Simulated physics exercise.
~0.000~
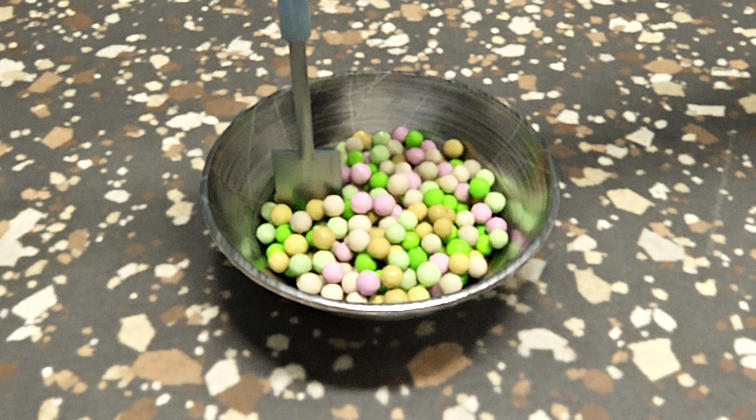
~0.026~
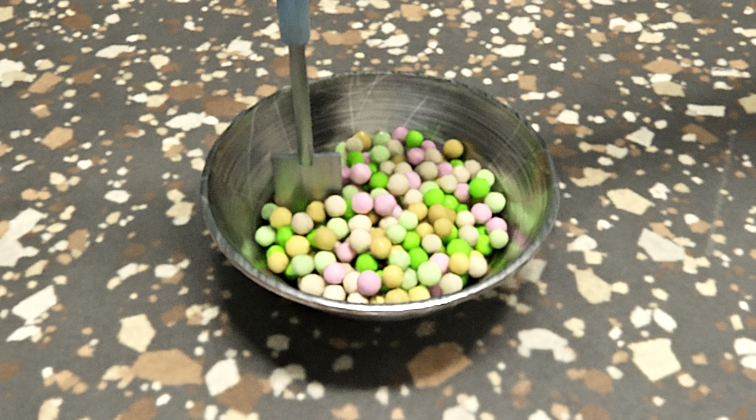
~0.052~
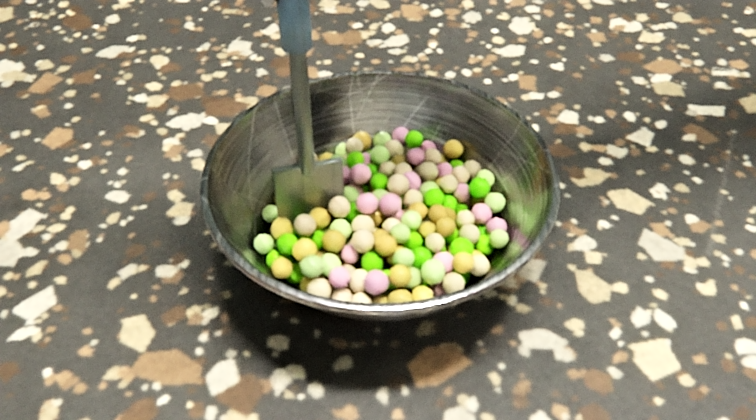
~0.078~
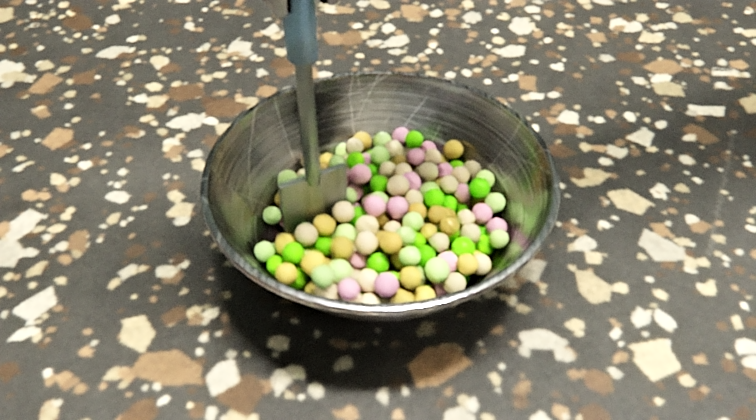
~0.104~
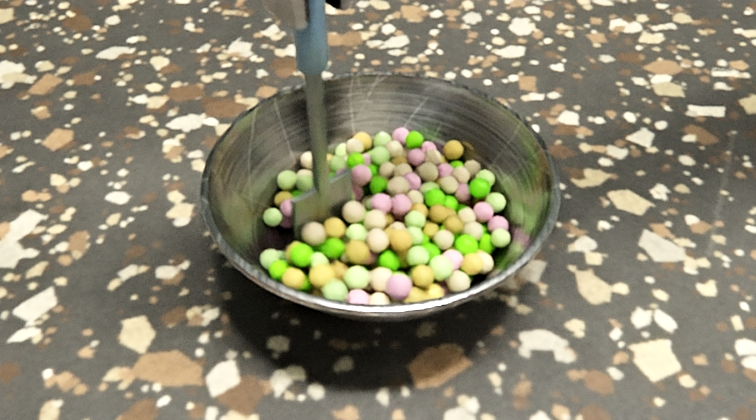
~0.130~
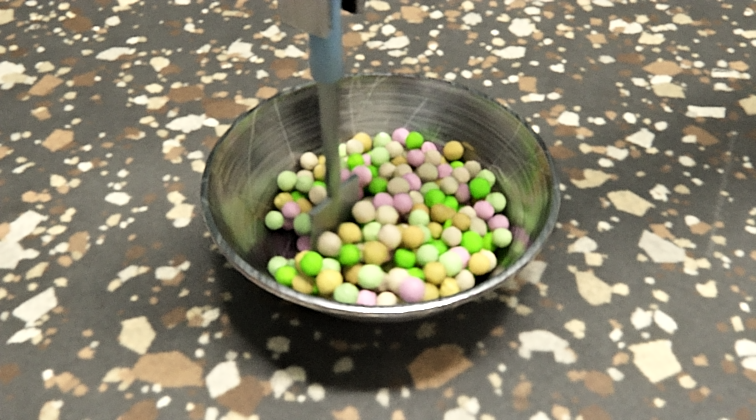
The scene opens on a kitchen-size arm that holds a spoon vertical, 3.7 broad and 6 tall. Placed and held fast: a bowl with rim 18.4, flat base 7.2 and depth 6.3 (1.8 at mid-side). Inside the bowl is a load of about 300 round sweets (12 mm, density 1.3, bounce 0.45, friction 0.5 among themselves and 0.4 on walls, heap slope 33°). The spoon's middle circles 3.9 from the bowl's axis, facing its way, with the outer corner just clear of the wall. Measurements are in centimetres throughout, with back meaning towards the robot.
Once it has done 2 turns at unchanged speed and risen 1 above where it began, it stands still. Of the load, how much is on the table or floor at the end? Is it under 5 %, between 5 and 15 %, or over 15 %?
Between 5 and 15 %.
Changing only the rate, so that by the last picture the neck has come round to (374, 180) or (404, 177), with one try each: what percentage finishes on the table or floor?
Roughly 25 and 40 percent, in that order.
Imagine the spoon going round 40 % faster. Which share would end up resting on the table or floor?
20 per cent.
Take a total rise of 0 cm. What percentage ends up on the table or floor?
My guess is close to 15 per cent.
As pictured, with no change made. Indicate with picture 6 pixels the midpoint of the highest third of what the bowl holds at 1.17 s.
I'd say about (432, 147).
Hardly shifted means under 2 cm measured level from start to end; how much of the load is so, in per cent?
Around 10 in a hundred, roughly.
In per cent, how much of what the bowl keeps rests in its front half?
Around 55 per cent of what the bowl keeps.
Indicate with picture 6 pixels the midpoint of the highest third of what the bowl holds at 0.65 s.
I'd put its middle near (289, 162).
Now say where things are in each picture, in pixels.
In the first picture, spoon neck at (304, 129), 0° round; upper third of the load around (393, 208), from x 265 to 500, top at y 135; 302 in the bowl.
In the second picture, spoon neck at (304, 132), 4° round; upper third of the load around (393, 212), from x 265 to 500, top at y 135.
In the third picture, spoon neck at (305, 142), 16° round; upper third of the load around (391, 219), from x 265 to 500, top at y 135.
In the fourth picture, spoon neck at (311, 152), 29° round; upper third of the load around (391, 227), from x 265 to 500, top at y 135.
In the fifth picture, spoon neck at (320, 162), 42° round; upper third of the load around (392, 232), from x 270 to 500, top at y 135.
In the sixth picture, spoon neck at (333, 171), 55° round; upper third of the load around (399, 237), from x 275 to 500, top at y 140; 302 in the bowl.
By 0.65 s, 317° round, highest piece 9 above the table; 288 in the bowl, 13 on the table or floor, 1 in flight or on the tool.
By 1.17 s, 219° round, highest piece 8 above the table; 280 in the bowl, 21 on the table or floor, 1 in flight or on the tool.
By 1.63 s, 0° round, highest piece 6 above the table; 279 in the bowl, 23 on the table or floor.
By 2.33 s, 0° round, highest piece 6 above the table; 279 in the bowl, 23 on the table or floor.
Final count, 279 in the bowl, 23 on the table or floor. That is 8 % on the table or floor.
